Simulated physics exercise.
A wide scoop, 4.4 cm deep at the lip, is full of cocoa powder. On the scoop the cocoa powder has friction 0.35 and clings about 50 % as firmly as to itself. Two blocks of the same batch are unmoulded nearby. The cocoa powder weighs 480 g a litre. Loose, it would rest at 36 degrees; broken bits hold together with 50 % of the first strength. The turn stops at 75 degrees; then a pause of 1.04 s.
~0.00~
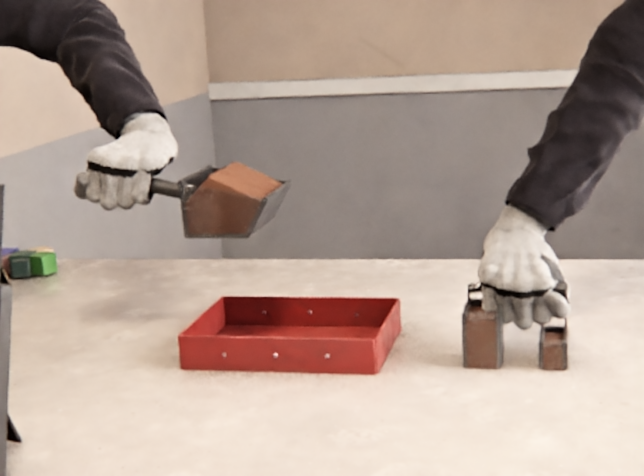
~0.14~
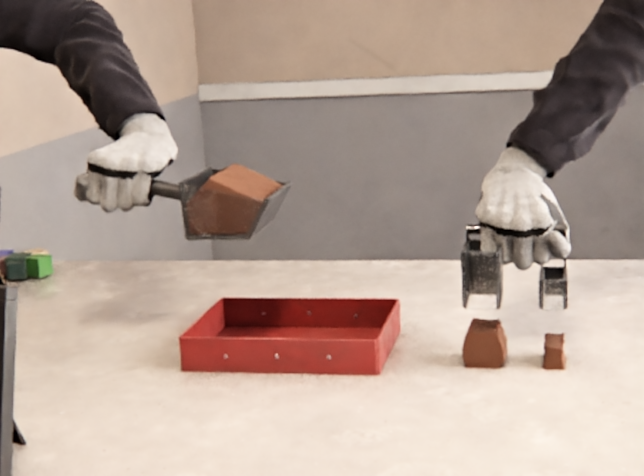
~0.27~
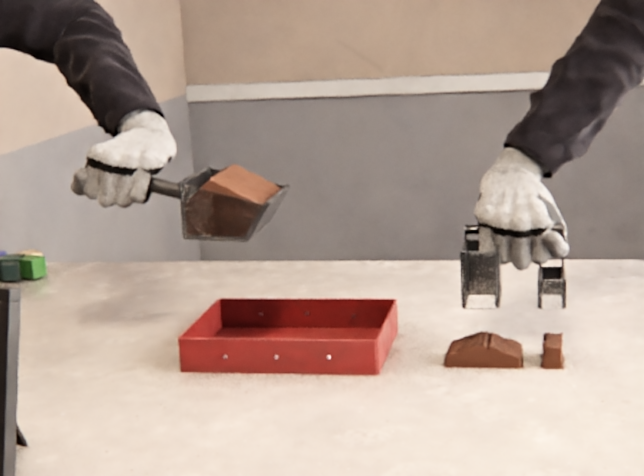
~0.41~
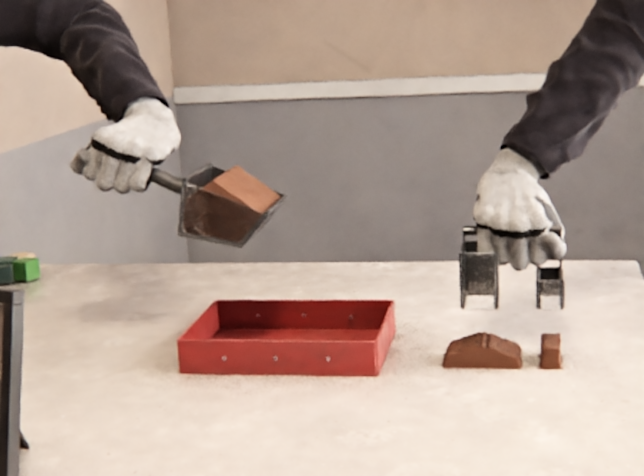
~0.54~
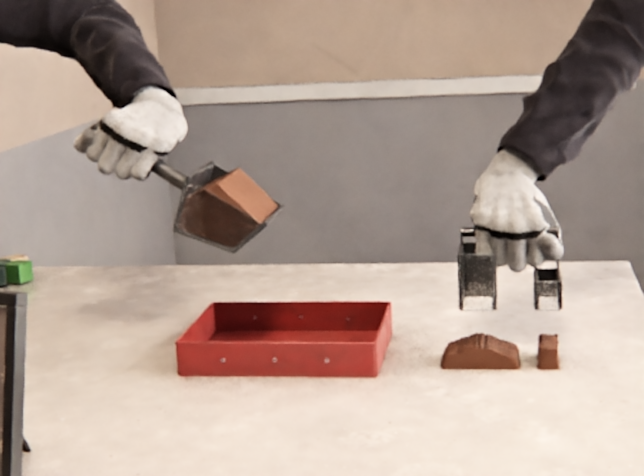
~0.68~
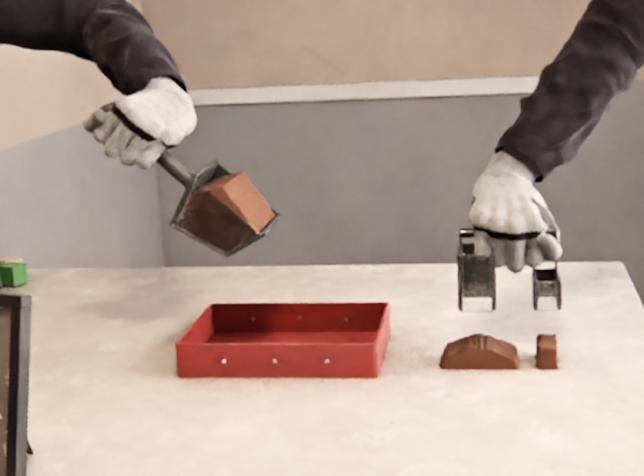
On a pale tabletop before a beige and grey wall, seen from the front and slightly above, the camera drifts gently sideways. A gloved hand at left holds a dark scoop of brown material above a shallow red tray, while another grips two metal moulds at right. The right hand lifts the moulds, the wider brown block slumps beside the narrow upright one, and the scoop tilts steadily downward, still loaded.
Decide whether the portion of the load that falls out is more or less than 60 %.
The portion of the load that falls out is more than 60 %.
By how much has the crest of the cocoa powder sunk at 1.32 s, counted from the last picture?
About 2.0 cm.
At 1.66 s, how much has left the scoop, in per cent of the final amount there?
About 90 %.
By 0.97 s, the scoop is at 51 degrees and 0 % has left it.
By 1.32 s, the scoop is at 74 degrees and 42 % has left it.
By 1.66 s, the scoop is at 75 degrees and 73 % has left it.
By 2.01 s, the scoop is at 75 degrees and 79 % has left it.
By 2.38 s, at the end, the scoop is at 75 degrees and 81 % has left it.
